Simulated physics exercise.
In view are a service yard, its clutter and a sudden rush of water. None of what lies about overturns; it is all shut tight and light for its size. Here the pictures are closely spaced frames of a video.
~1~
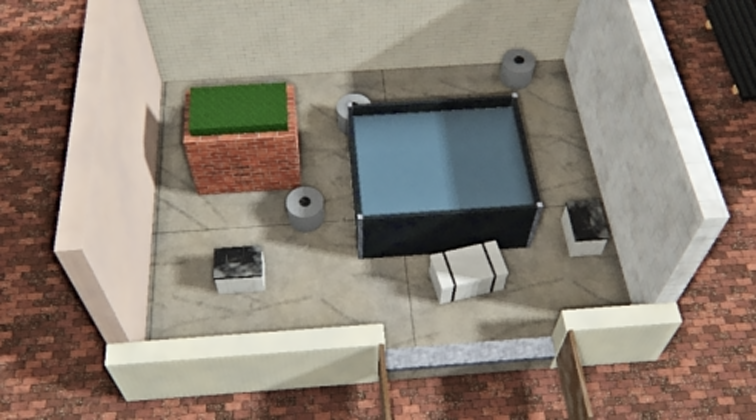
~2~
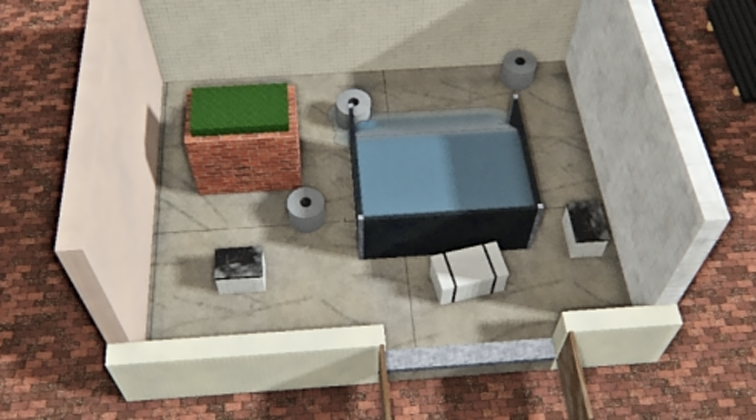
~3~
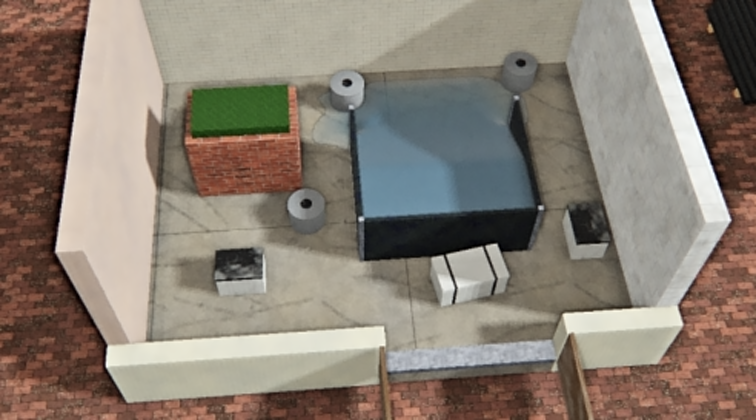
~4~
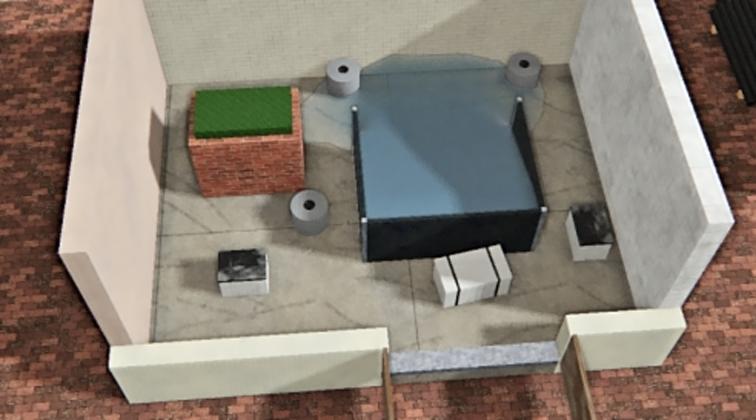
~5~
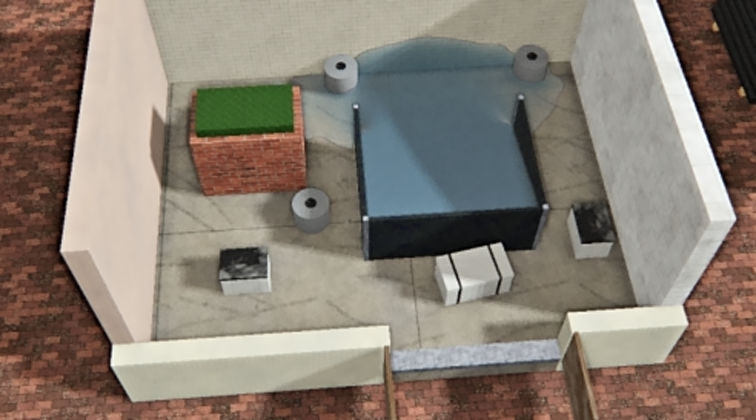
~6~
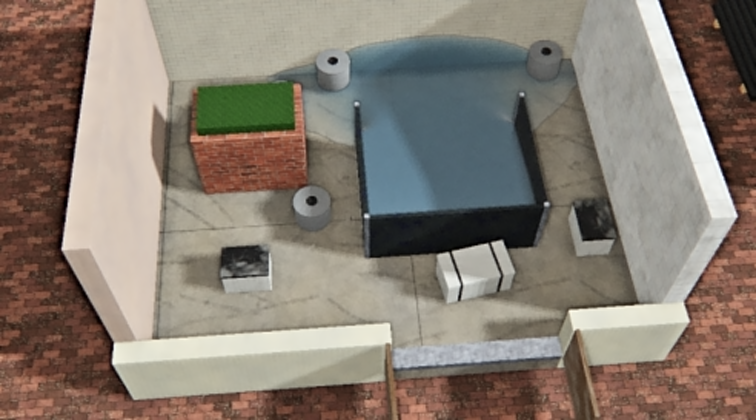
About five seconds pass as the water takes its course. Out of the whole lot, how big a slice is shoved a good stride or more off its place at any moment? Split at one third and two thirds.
The things swept well aside make up two thirds or a bigger part.
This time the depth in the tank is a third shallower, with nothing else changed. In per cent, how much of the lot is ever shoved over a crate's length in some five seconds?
Close to 60 %.
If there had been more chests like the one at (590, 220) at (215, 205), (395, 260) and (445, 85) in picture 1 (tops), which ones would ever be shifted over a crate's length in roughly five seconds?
In sequence: Hardly budges; hardly budges; knocked well away.
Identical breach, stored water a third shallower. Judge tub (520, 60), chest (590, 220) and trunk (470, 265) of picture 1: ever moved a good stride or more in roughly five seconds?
In the order asked: Over that distance, over that distance and below that distance.
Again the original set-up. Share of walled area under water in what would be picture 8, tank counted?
About 35 percent.
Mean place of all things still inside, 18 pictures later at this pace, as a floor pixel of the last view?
The average lands at about (331, 253).
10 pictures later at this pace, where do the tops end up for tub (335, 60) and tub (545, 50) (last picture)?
I'd say around (174, 81) for the first and around (559, 217) for the second.
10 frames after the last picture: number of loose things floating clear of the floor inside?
Count: 4.
A moment on, 2 of 8 are well off their spots; 2 afloat.
Next, 4 of 8 are well off their spots; 4 afloat.
Later, 5 of 8 are well off their spots; 4 afloat.
In the end, 6 of 8 are well off their spots, and 6 have been at some point; 6 afloat.
